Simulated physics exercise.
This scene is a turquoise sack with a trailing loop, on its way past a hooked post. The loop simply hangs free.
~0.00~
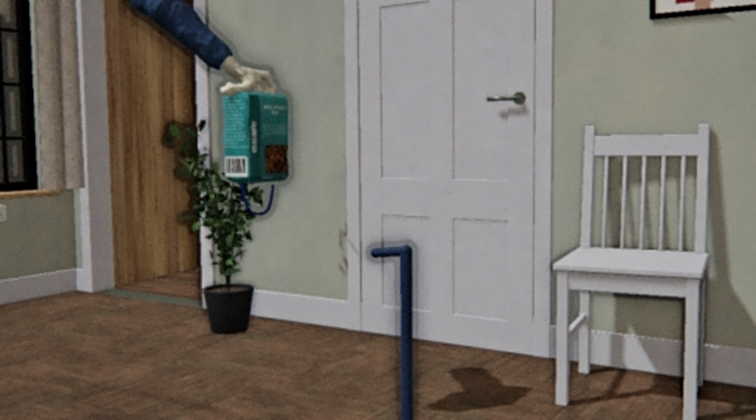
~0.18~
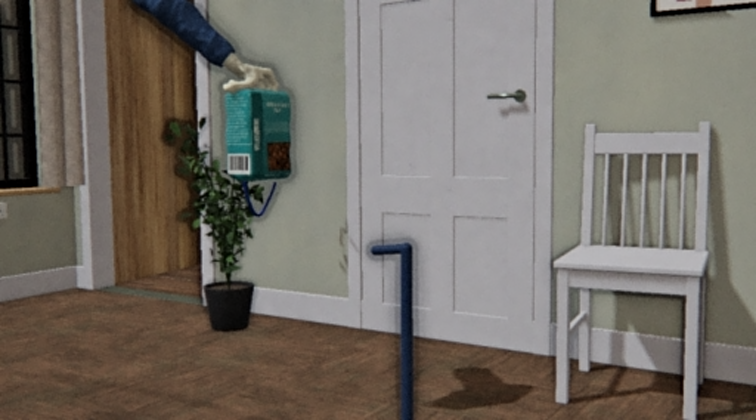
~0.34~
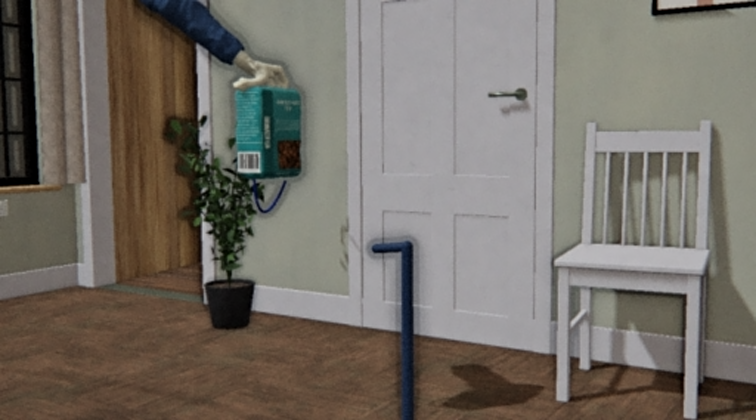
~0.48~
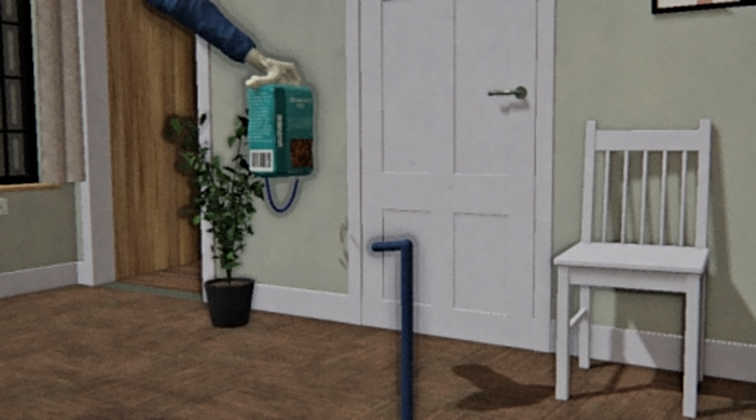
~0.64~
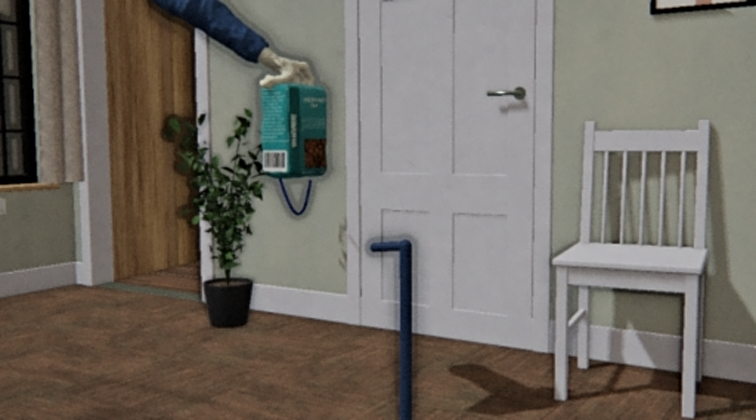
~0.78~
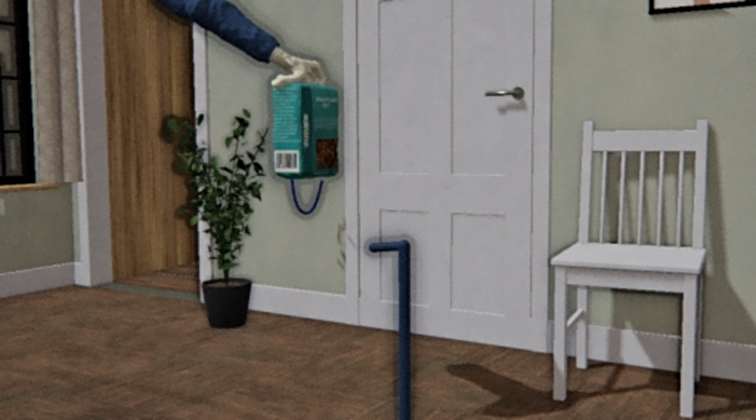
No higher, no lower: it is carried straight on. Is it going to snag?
It ends up past the post.
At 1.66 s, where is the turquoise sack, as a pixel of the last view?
You'd spot it somewhere near (396, 130) in the last picture.
By 1.66 s, sack over the post near (397, 130).
By 2.48 s, sack past the post near (493, 129).
When it is over, sack past the post near (530, 128). The turquoise sack passes clear.
